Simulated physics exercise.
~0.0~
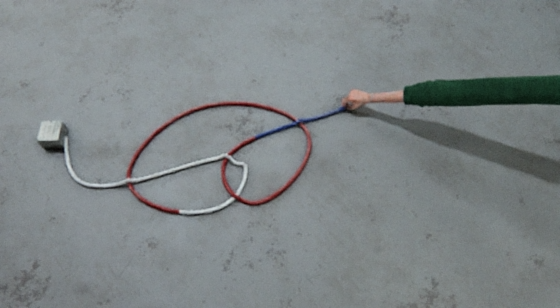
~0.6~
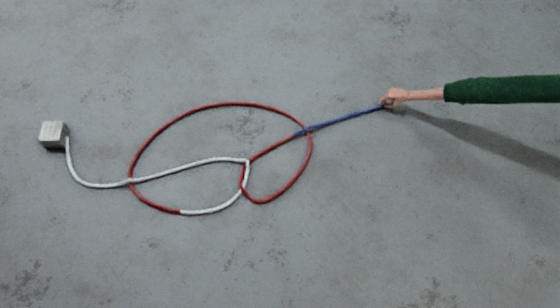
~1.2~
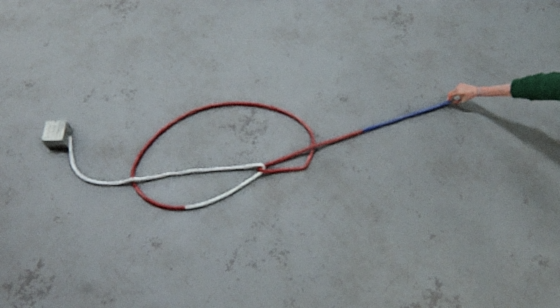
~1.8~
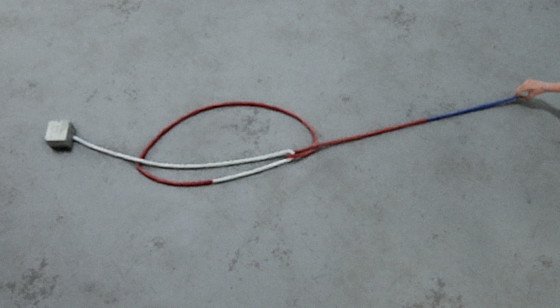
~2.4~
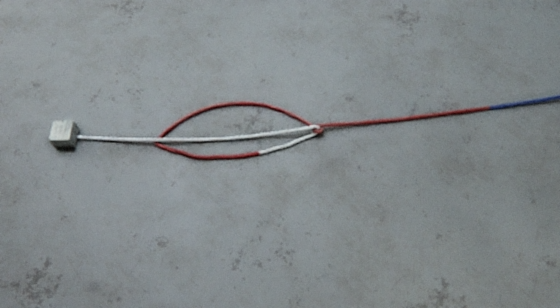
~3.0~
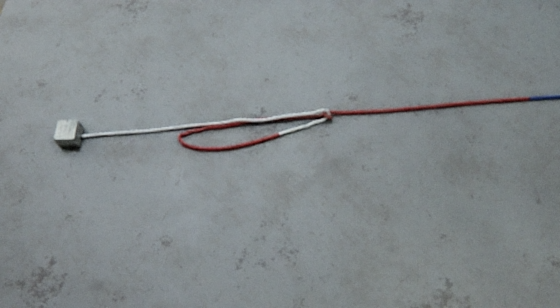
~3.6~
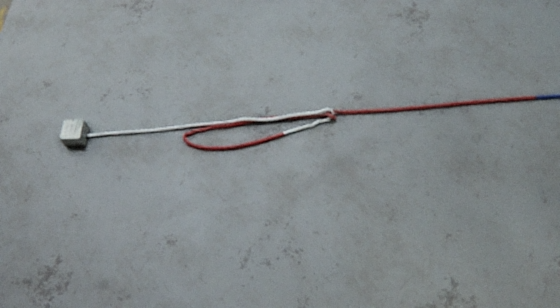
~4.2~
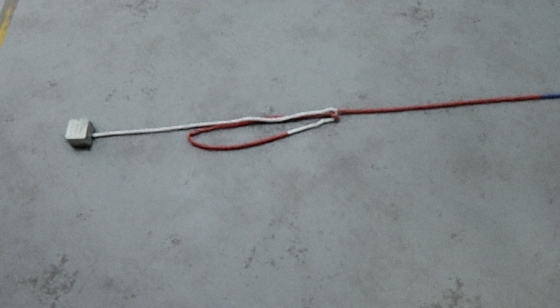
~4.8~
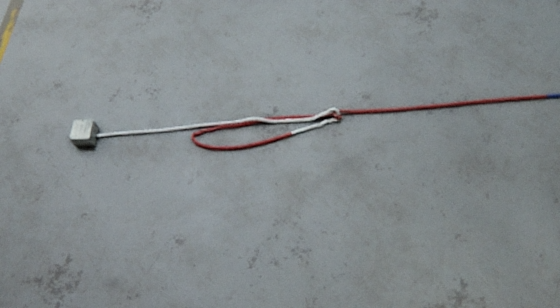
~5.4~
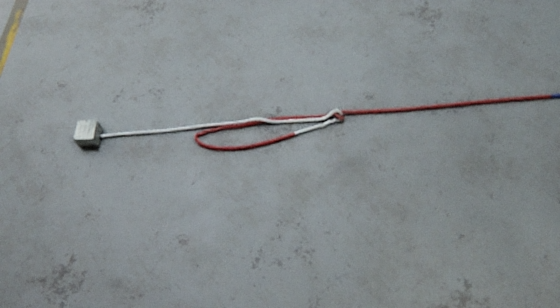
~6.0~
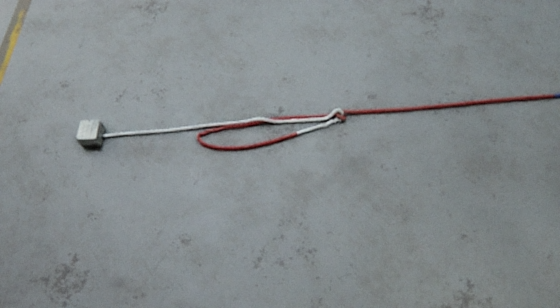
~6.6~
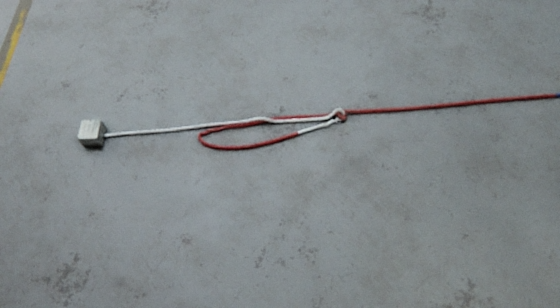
The clip shows a hand pulling the blue end of a looped red, white and blue rope rightward across a grey floor, away from a small block holding the other end. The loops narrow as the rope stretches out, and a slim red-and-white loop remains, barely changing.
